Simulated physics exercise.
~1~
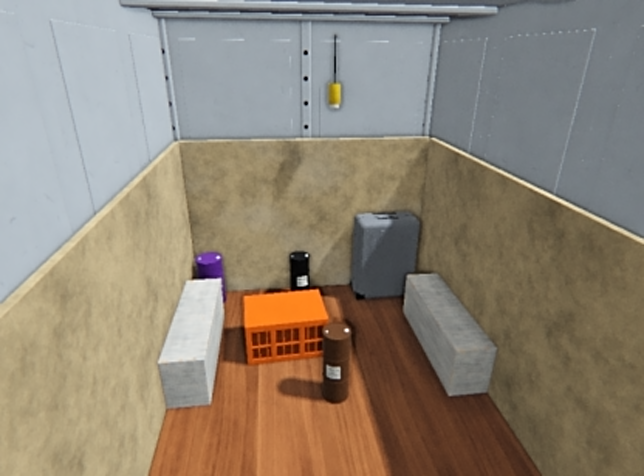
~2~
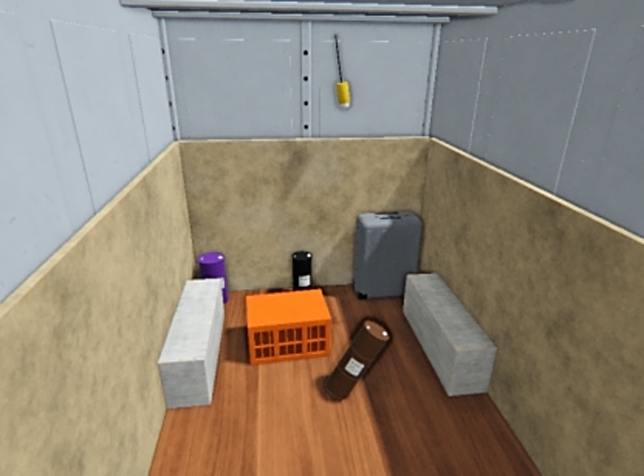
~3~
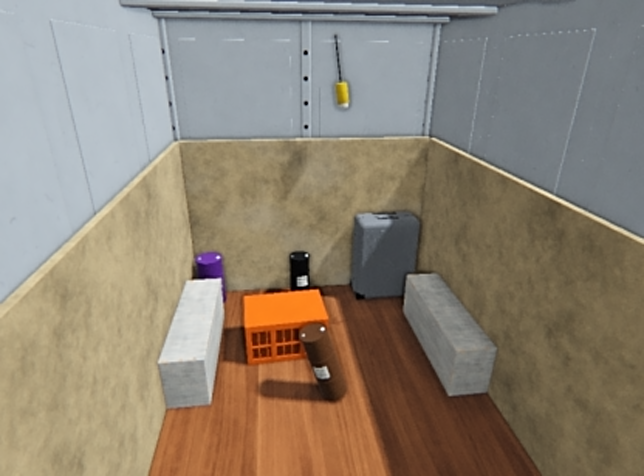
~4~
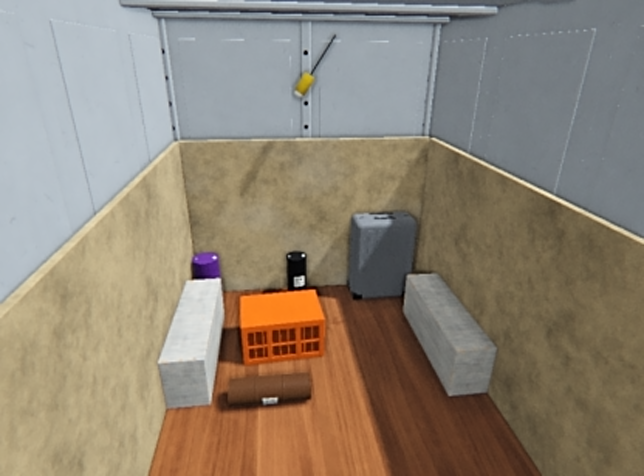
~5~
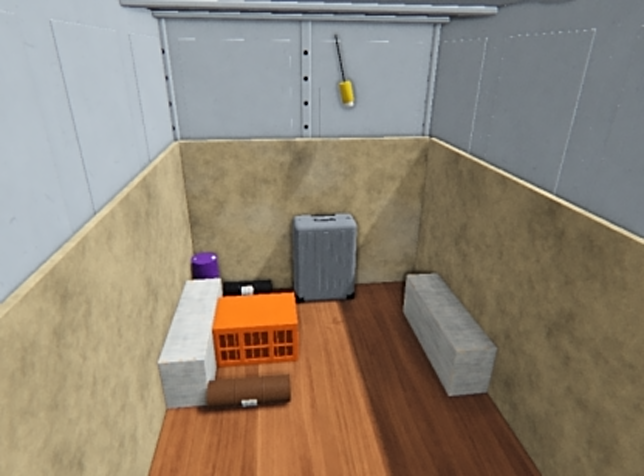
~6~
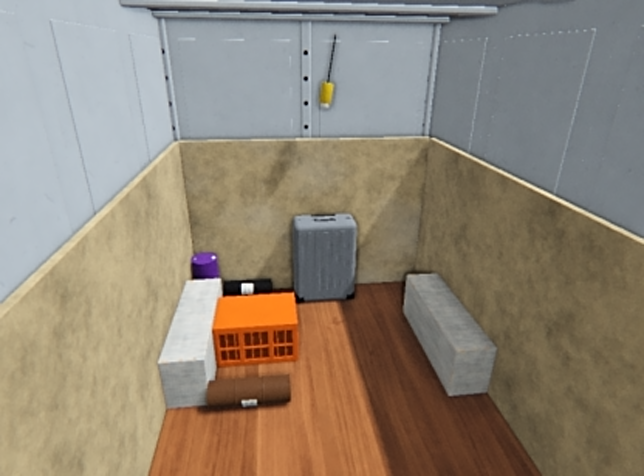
The brown canister wobbles and topples, then the cargo slides left and the black canister falls.
